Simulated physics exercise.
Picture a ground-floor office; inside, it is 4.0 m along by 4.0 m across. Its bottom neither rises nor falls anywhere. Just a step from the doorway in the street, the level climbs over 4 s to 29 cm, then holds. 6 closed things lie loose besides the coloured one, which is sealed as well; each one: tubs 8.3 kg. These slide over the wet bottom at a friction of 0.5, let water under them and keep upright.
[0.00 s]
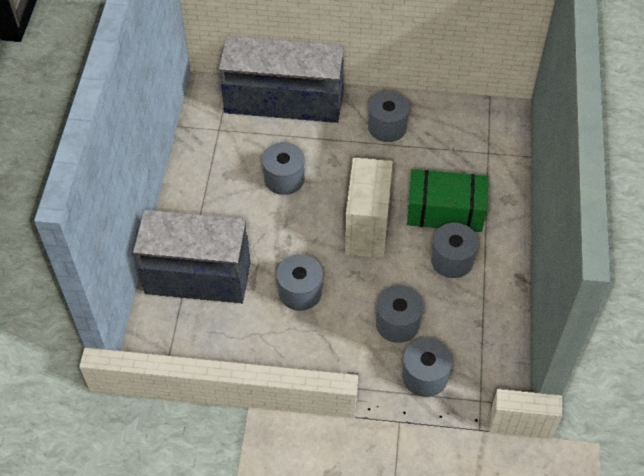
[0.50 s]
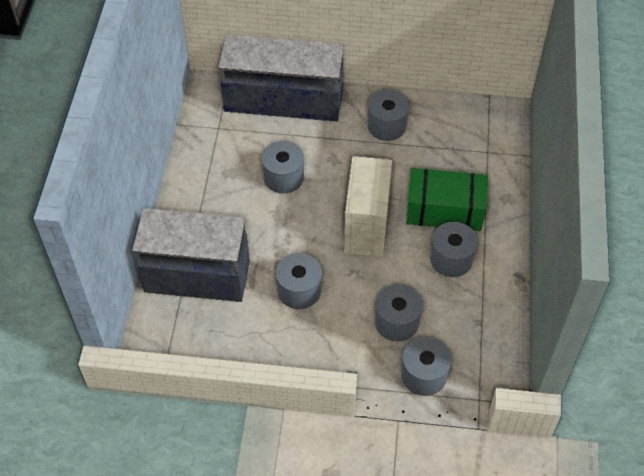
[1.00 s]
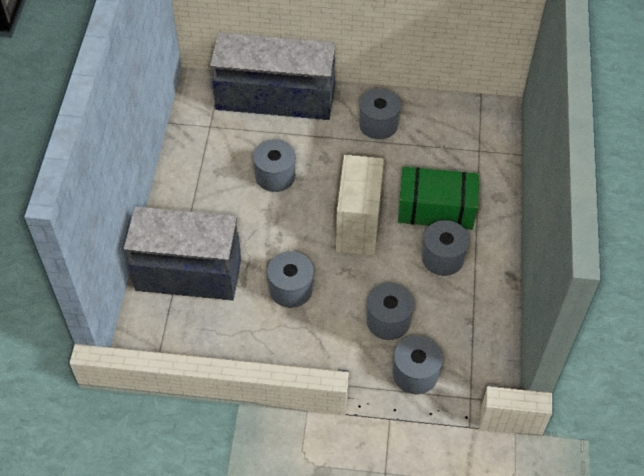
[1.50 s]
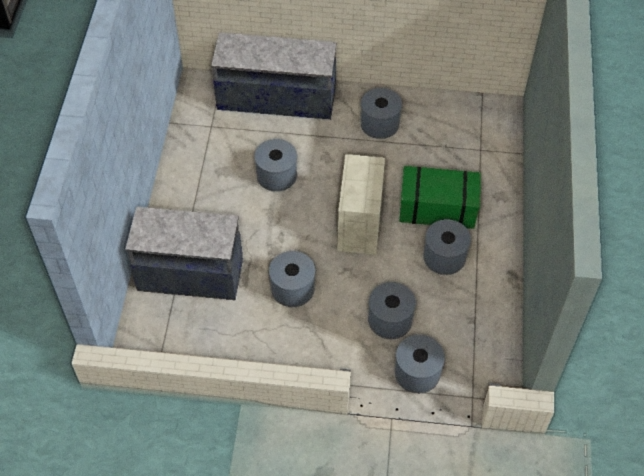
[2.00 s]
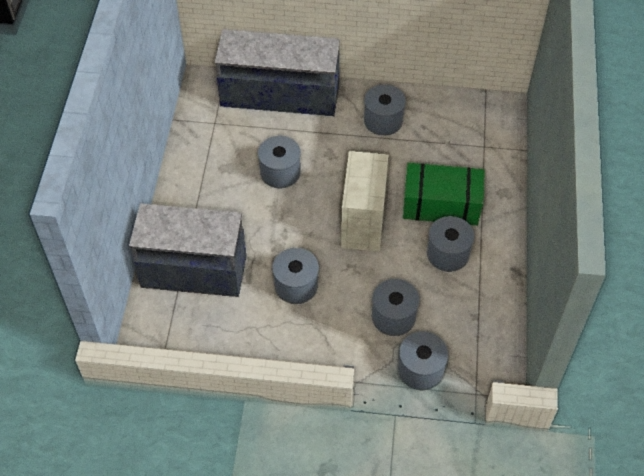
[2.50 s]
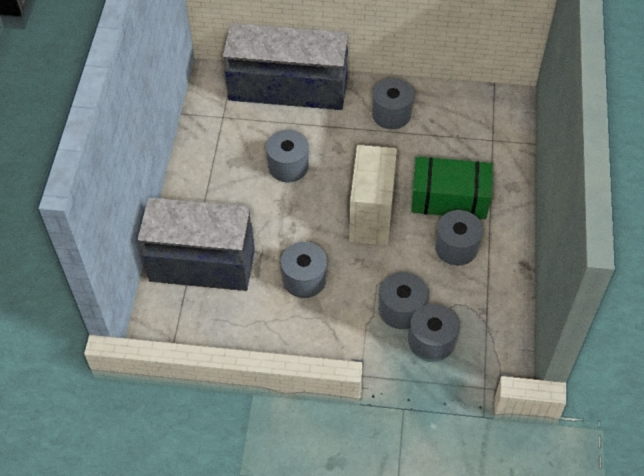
A walled ground-floor room with a pale stone floor is seen from high above its open front, where a low cream wall leaves a doorway gap. Two dark, stone-topped blocks stand on the left, a cream block and a black-banded green trunk right of centre, and six grey cylinders around them. Teal water spreads outside and creeps over the doorway as the view shifts slightly, and the nearest cylinder slides a little inward.
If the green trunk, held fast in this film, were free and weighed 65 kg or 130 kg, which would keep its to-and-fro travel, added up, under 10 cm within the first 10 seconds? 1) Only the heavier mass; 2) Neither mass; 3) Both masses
1, only the heavier mass.
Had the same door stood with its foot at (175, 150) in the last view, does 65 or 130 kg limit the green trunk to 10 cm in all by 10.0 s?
Result: Lighter option suffices.
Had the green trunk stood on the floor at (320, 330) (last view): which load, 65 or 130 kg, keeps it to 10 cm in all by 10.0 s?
So both weights work.
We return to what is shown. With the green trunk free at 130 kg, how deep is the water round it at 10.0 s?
Something like 16 centimetres.
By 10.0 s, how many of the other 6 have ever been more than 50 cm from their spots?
By my tally, 6.
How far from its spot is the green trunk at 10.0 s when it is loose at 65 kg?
Around 140 centimetres out of place.
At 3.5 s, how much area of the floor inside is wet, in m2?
3.5 m2.
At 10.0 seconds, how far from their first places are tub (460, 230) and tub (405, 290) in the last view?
200 cm, 100 cm.
After 3.5 s the green trunk would be 0 cm from its start with 65 kg and 0 cm from its start with 130 kg; 0 cm of water round it then.
After 4.5 s the green trunk would be 0 cm from its start with 65 kg and 0 cm from its start with 130 kg; 7 cm of water round it then.
After 7.0 s the green trunk would be 58 cm from its start with 65 kg and 0 cm from its start with 130 kg; 11 cm of water round it then.
After 10.0 s the green trunk would be 138 cm from its start with 65 kg and 0 cm from its start with 130 kg; 16 cm of water round it then.
